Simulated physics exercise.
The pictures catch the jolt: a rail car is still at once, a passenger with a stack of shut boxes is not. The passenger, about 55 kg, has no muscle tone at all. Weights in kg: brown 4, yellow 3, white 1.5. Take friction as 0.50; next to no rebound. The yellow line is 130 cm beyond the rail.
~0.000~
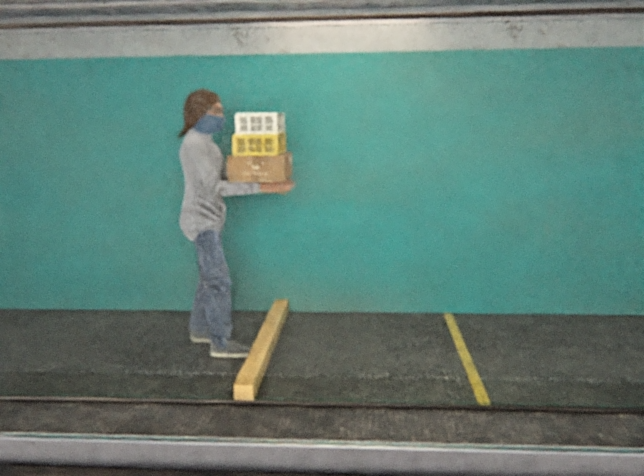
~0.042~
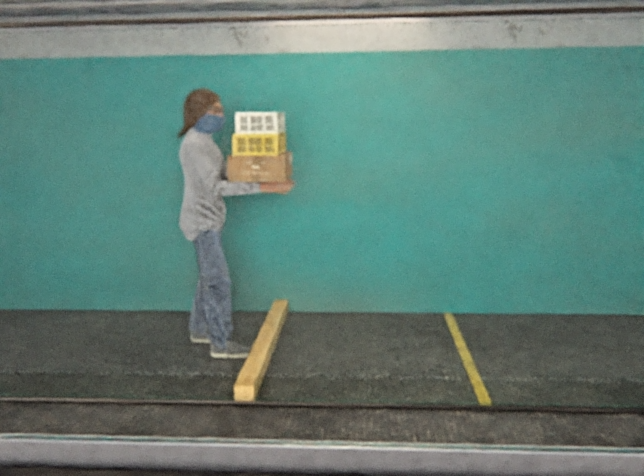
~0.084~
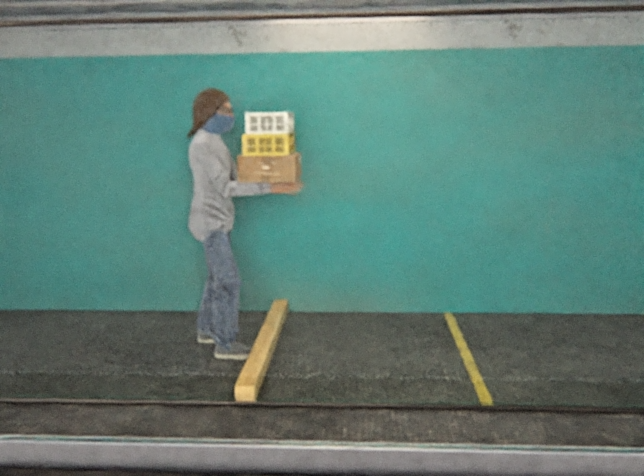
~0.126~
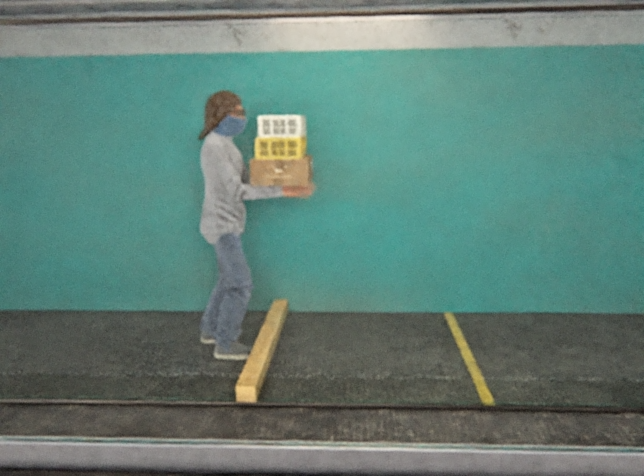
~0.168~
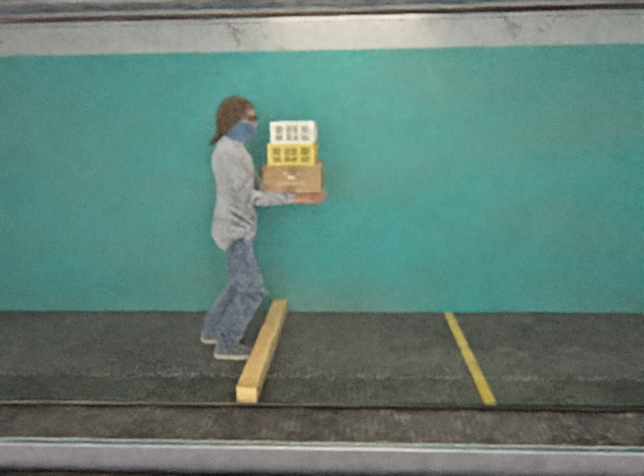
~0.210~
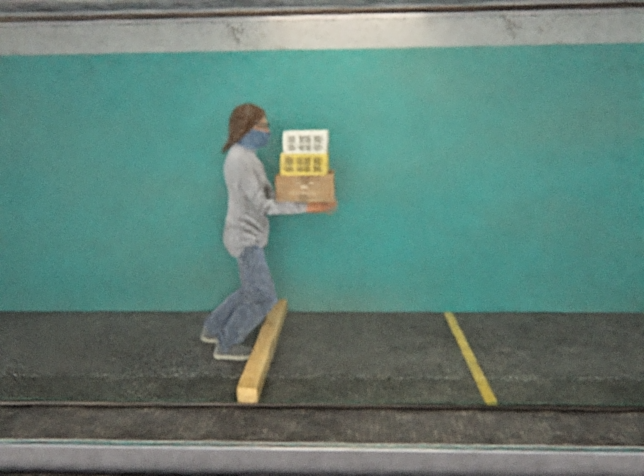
A passenger holding a stack of a brown box, a yellow crate and a white crate stands behind a wooden rail, then leans gradually to the right, knees bending and feet in place, as the stack moves along in both arms.
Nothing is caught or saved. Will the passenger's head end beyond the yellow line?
This time the passenger's head stops short of the yellow line.
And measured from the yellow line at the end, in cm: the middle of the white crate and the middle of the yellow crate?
White crate 100 past, yellow crate 10 short.
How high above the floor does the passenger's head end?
Some 20 cm up.
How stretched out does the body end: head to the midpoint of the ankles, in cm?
About 80 cm.
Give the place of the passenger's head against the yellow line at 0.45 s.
Some 90 cm short of it.
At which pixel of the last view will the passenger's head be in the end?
At about (443, 314).
After 0.45 s the passenger's head is 88 cm short of the yellow line, near (324, 203) in the last picture's view.
After 0.65 s the passenger's head is 31 cm short of the yellow line, near (417, 265) in the last picture's view; the yellow crate 20 cm short of the yellow line, tilted 40°.
After 0.95 s the passenger's head is 11 cm short of the yellow line, near (446, 306) in the last picture's view; the yellow crate 7 cm short of the yellow line, tilted 0°.
When all is still (1.9 s), brown parcel stops short of the yellow line; yellow crate stops short of the yellow line; white crate crosses the yellow line; passenger's head stops short of the yellow line.
